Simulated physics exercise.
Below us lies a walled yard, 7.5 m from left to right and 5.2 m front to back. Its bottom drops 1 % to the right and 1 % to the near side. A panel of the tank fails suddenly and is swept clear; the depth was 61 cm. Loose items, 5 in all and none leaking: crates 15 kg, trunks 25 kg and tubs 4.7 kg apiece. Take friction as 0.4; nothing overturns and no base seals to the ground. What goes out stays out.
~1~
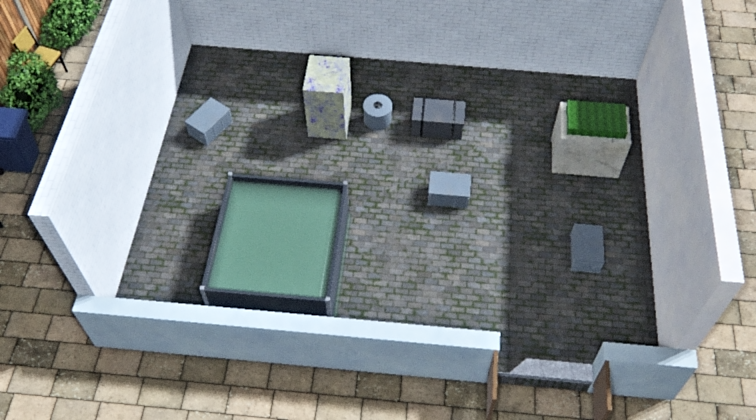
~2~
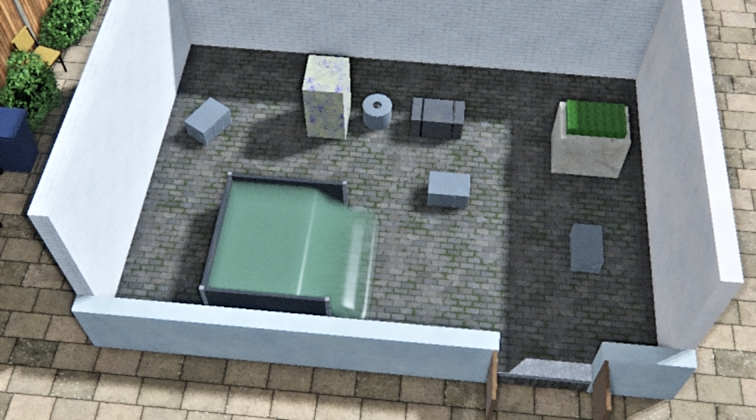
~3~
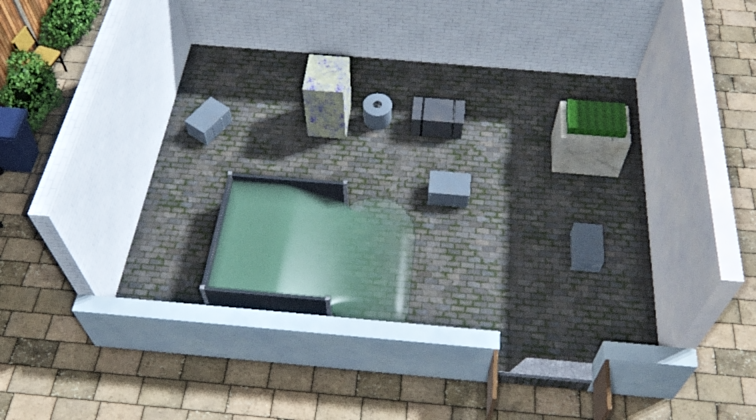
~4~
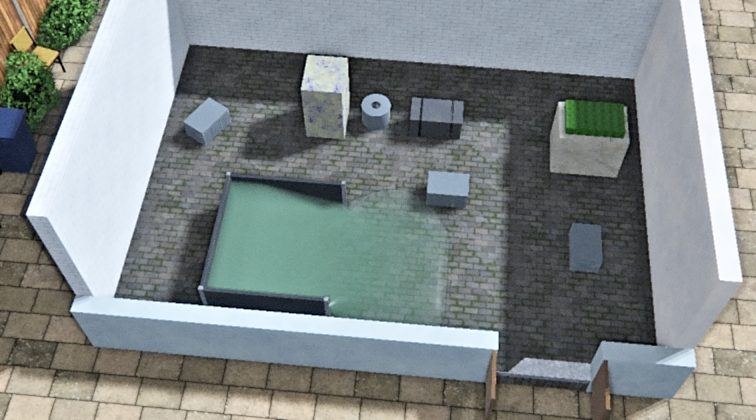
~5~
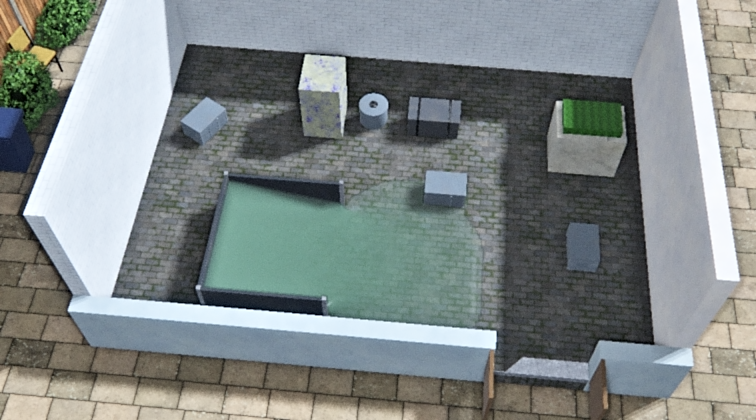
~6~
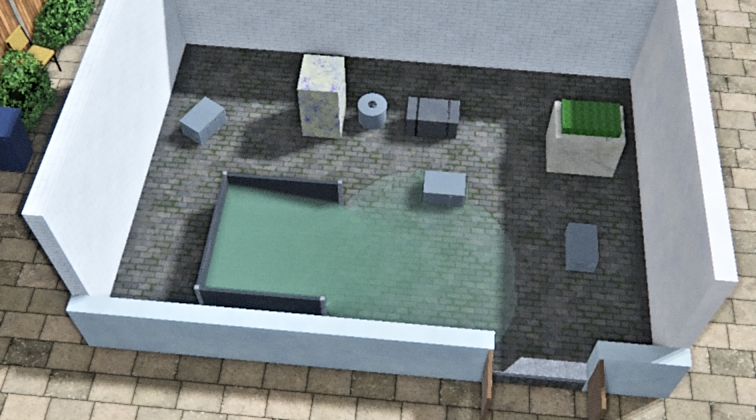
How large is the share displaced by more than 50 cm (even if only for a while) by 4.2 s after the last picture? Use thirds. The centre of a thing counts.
That comes to between one and two thirds.
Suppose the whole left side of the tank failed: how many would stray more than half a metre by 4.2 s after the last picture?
Then 1.
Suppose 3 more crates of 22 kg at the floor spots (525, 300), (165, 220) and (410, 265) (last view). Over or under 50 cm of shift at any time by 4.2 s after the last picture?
In turn: Over, less, over.
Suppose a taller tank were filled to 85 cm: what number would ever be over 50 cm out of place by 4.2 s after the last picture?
In that case 3 of them.
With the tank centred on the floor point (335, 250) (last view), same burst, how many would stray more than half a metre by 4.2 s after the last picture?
In that case 2 of them.
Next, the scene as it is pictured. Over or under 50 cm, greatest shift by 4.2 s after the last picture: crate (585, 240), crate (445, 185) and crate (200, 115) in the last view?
In turn: More, past it, short of it.
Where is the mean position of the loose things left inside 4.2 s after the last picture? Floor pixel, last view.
At about (420, 135).
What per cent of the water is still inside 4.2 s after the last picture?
About 88 per cent.
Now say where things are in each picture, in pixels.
In the first picture, a crate at (450, 184) rests on the ground; a crate at (207, 115) rests on the ground; water covers 2.9 m2; 0 of 5 have shifted.
In the second picture, a crate at (449, 184) rests on the ground; a crate at (207, 115), on the bottom; water covers 3.8 m2; 0 of 5 have shifted.
In the third picture, a crate at (450, 183), on the bottom; a crate at (207, 115), on the bottom; water covers 5.0 m2; 0 of 5 have shifted.
In the fourth picture, a crate at (448, 183), on the bottom; a crate at (206, 115), on the bottom; 6.3 m2 under water; 0 of 5 have shifted.
In the fifth picture, a crate at (446, 183) rests on the ground; a crate at (203, 115) rests on the ground; 7.6 m2 under water; 0 of 5 have shifted.
In the sixth picture, a crate at (445, 183), on the bottom; a crate at (202, 114) rests on the ground; 8.8 m2 under water; 0 of 5 have shifted.
Then, 0.4 s after the last picture 0 of 5 are over 50 cm from their spots; 0 afloat.
Then, 1.5 s after the last picture 2 of 5 are over 50 cm from their spots; 1 afloat.
Then, 2.8 s after the last picture 2 of 5 are over 50 cm from their spots; 1 afloat.
Then, 4.2 s after the last picture 2 of 5 are over 50 cm from their spots, and 2 have been at some point; 2 afloat.
